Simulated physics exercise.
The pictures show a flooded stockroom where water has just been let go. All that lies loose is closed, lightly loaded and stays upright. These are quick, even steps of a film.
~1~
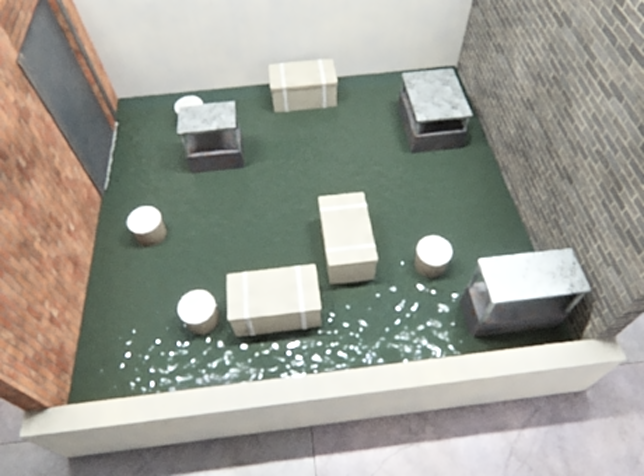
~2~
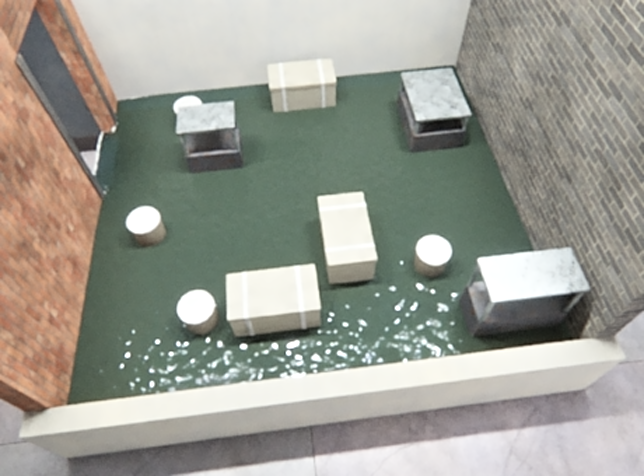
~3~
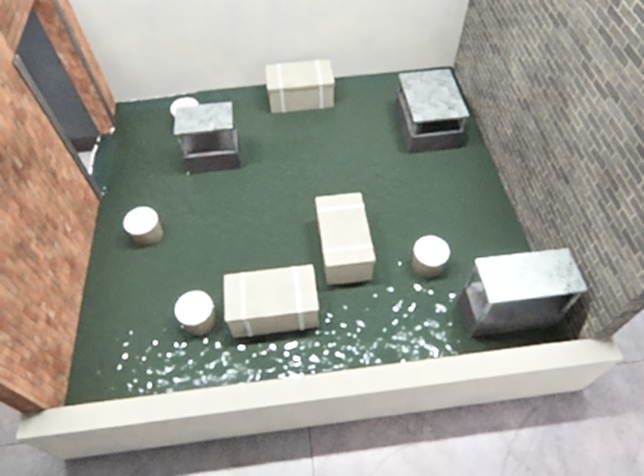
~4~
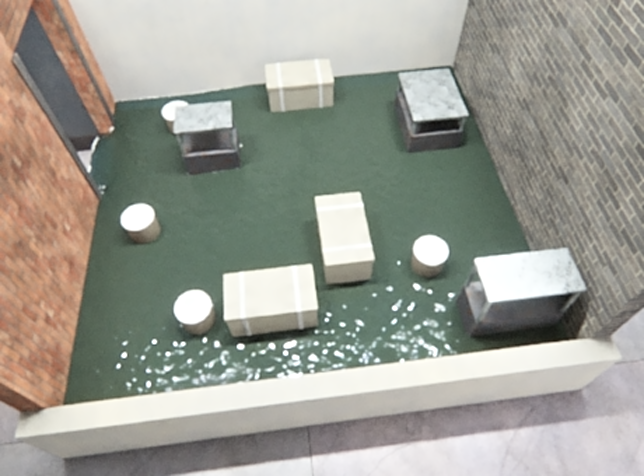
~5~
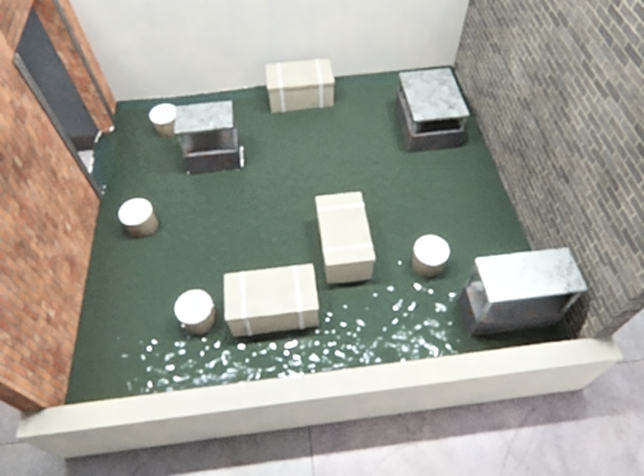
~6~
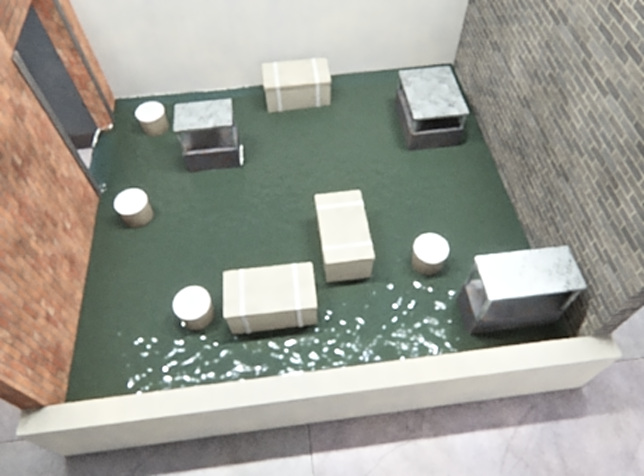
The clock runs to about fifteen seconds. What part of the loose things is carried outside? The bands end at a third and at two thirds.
That comes to one to two thirds.
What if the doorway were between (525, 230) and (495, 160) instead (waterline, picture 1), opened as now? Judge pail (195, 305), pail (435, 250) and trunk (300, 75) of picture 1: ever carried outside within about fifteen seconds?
In that order: Left behind, through, kept in.
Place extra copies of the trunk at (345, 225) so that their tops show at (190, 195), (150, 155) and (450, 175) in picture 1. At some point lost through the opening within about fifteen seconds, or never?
One after the other: Washed out, gone, stays.
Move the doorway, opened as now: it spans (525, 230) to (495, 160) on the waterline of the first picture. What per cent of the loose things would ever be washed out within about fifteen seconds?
Roughly 30 per cent.
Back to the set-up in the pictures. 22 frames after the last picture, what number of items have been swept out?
I count 2.
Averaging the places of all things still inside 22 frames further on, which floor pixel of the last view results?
At about (221, 235).
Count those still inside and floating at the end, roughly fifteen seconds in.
I count 4.
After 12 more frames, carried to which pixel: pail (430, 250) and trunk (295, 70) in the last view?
Roughly at (405, 245) and (180, 80).
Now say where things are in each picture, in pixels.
In the first frame, a pail at (189, 106), afloat; a pail at (144, 220) floats; 0 of 7 have shifted.
In the second frame, a pail at (188, 106) floats; a pail at (143, 220) floats; 0 of 7 have shifted.
In the third frame, a pail at (185, 107), afloat; a pail at (141, 220), afloat; 0 of 7 have shifted.
In the fourth frame, a pail at (176, 110), afloat, close to its start; a pail at (137, 217) floats, close to its start; 2 of 7 have shifted.
In the fifth frame, a pail at (164, 114), afloat, close to its start; a pail at (135, 211), afloat, close to its start; 2 of 7 have shifted.
In the sixth frame, a pail at (150, 111), afloat, a stride from its start; a pail at (131, 201), afloat, close to its start; 2 of 7 have shifted.
A moment on, 0 of 7 are out; 7 afloat.
Next, 2 of 7 are out; 5 afloat.
Later, 2 of 7 are out; 5 afloat.
In the end, 3 of 7 are out; 4 afloat.
